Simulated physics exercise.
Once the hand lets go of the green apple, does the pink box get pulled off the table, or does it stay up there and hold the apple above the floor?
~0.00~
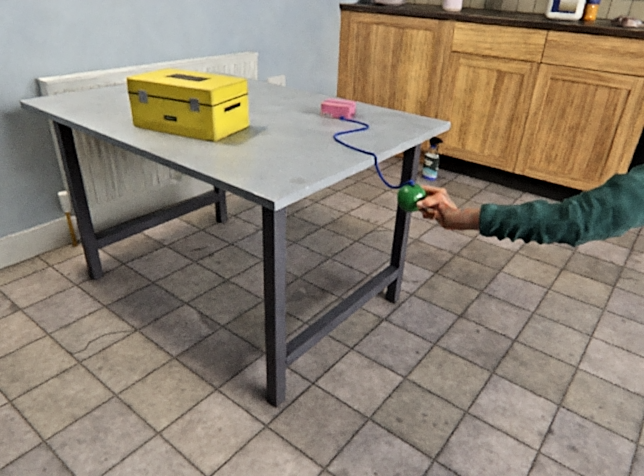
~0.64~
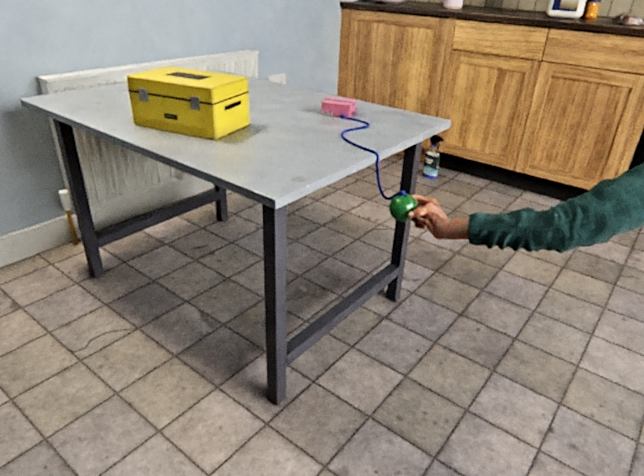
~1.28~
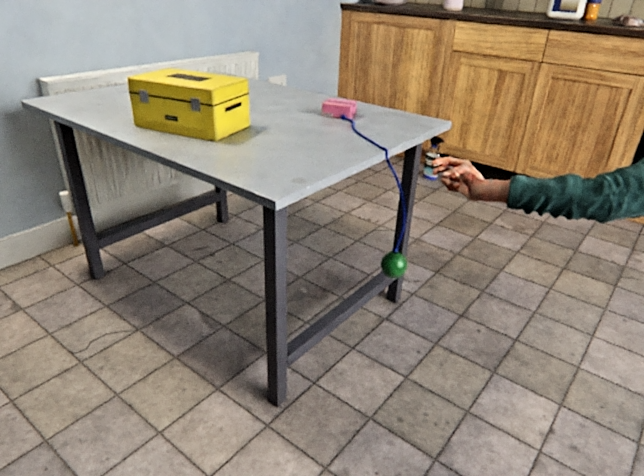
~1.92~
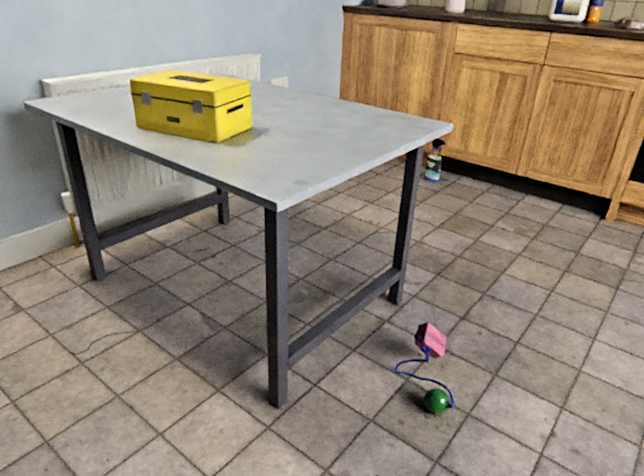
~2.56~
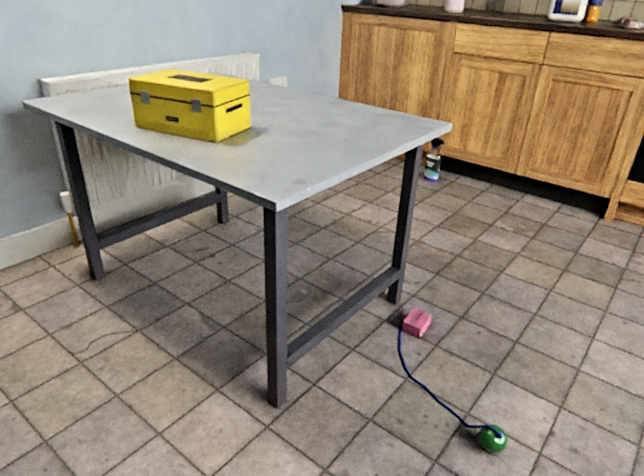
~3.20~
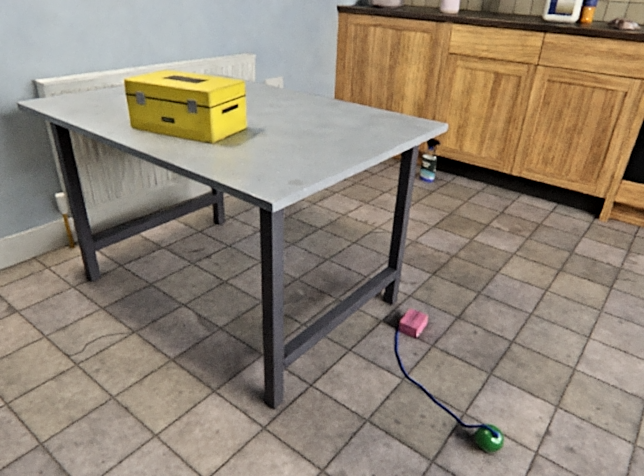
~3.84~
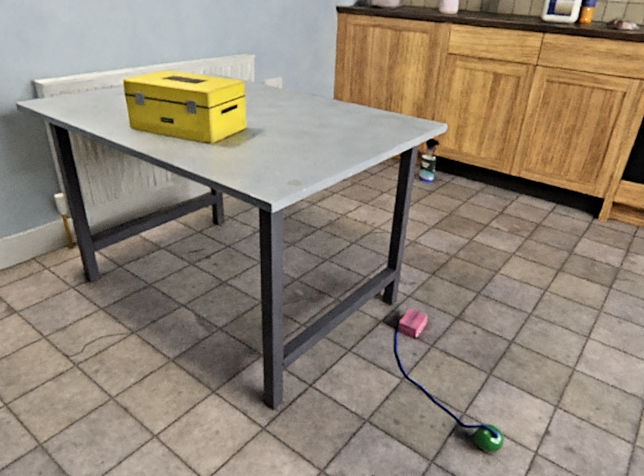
The pink box gets pulled over the edge of the table. Both it and the green apple end up on the floor.
